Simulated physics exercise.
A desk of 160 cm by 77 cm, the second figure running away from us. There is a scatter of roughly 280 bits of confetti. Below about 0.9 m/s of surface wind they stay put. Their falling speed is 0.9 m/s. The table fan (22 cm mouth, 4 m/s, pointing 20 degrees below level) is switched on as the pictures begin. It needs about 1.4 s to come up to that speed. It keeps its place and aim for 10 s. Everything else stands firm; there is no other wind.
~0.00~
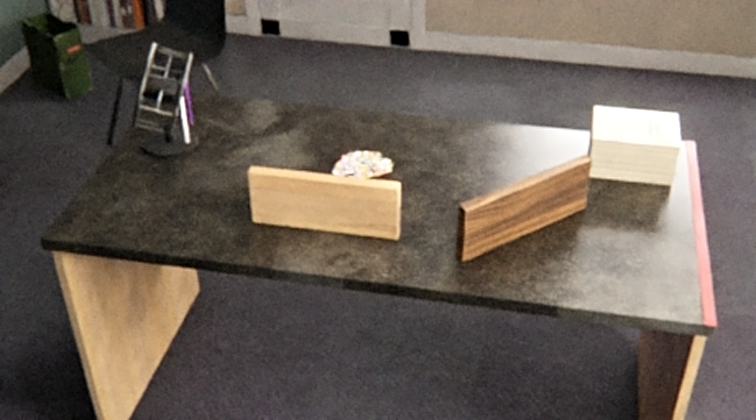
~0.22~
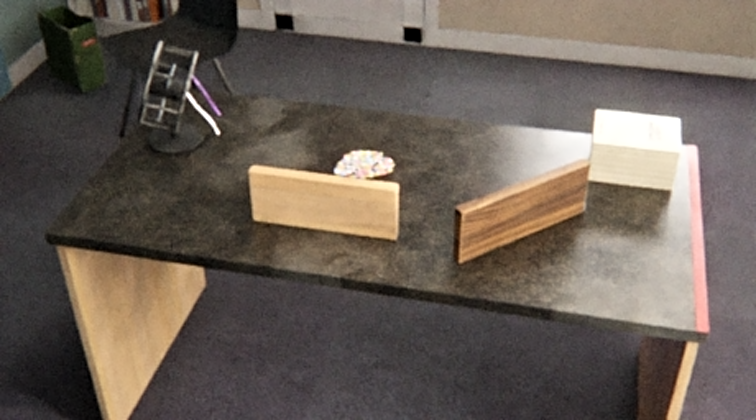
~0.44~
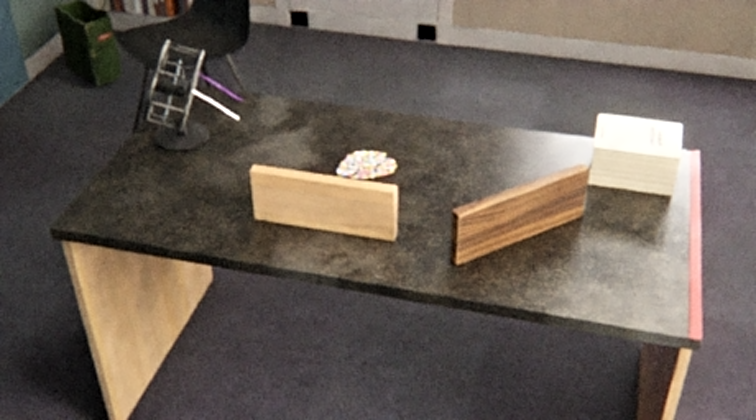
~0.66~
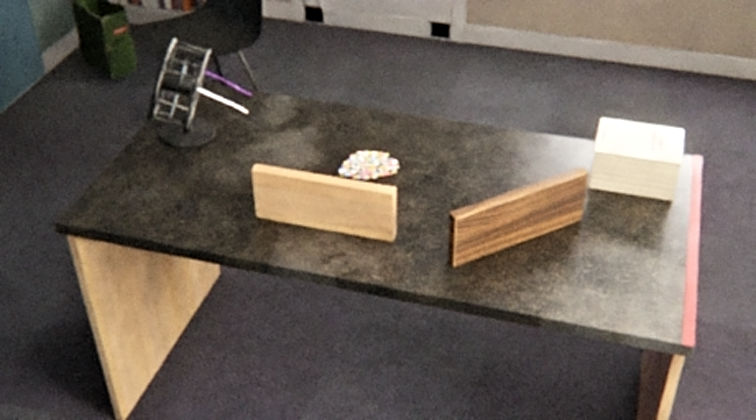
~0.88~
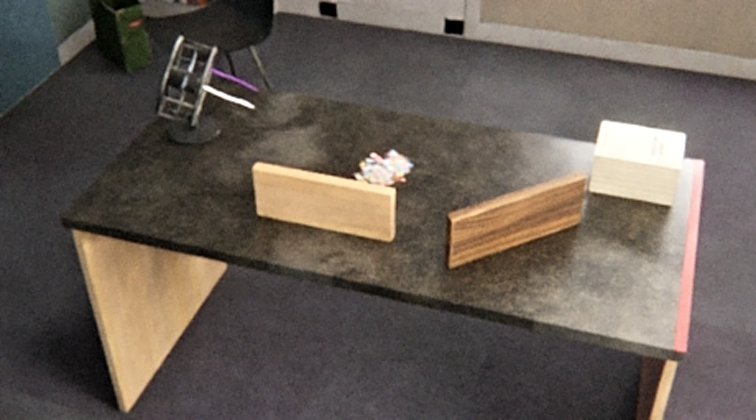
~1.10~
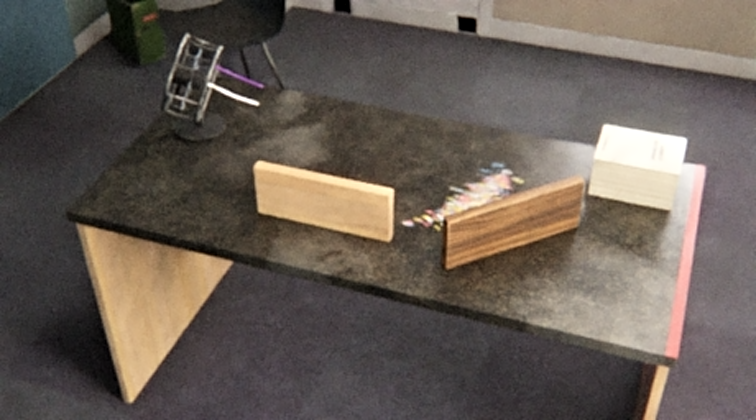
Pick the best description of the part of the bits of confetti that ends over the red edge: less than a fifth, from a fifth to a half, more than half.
The share over the red edge is over half.
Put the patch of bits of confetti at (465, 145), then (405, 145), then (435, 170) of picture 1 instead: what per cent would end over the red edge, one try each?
In that order: 20 %, 40 %, 90 %.
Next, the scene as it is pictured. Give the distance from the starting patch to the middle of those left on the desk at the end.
Roughly 50 cm.
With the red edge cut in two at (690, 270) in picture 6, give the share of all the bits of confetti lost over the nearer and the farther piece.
Some 0 % nearer, 60 % farther.
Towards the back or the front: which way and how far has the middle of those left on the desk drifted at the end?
To the front, by about 15 cm.
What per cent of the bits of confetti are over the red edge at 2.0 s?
Some 30 per cent.
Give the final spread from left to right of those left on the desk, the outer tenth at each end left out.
Roughly 20 cm.
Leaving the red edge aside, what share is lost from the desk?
About 0 %.
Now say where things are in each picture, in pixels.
The middle of the bits of confetti is near (361, 166), none has stirred yet and the mouth of the table fan is at (162, 90), in the first frame.
The middle of the bits of confetti is near (363, 165), none has stirred yet and the red edge is centred on (702, 228), in the second frame.
The middle of the bits of confetti is near (365, 166), none has stirred yet, the top of a board is at (323, 178) and the top of a board is at (523, 188), in the third frame.
The middle of the bits of confetti is near (368, 166) and none has stirred yet, in the fourth frame.
The middle of the bits of confetti is near (387, 170), the farthest in sight from the table fan is at (403, 179) and about 75 % have left their places, in the fifth frame.
The middle of the bits of confetti is near (474, 203), the farthest in sight from the table fan is at (519, 181) and all have left their places, in the sixth frame.
After 2.0 s the count stands so, 33 % are over the red edge; the middle of those still in play is near (522, 231).
After 3.2 s the count stands so, 41 % are over the red edge; the middle of those still in play is near (521, 231).
After 5.5 s the count stands so, 52 % are over the red edge; the middle of those still in play is near (521, 232).
After 10.0 s, at the end, 63 % are over the red edge; the middle of those still in play is near (521, 234).
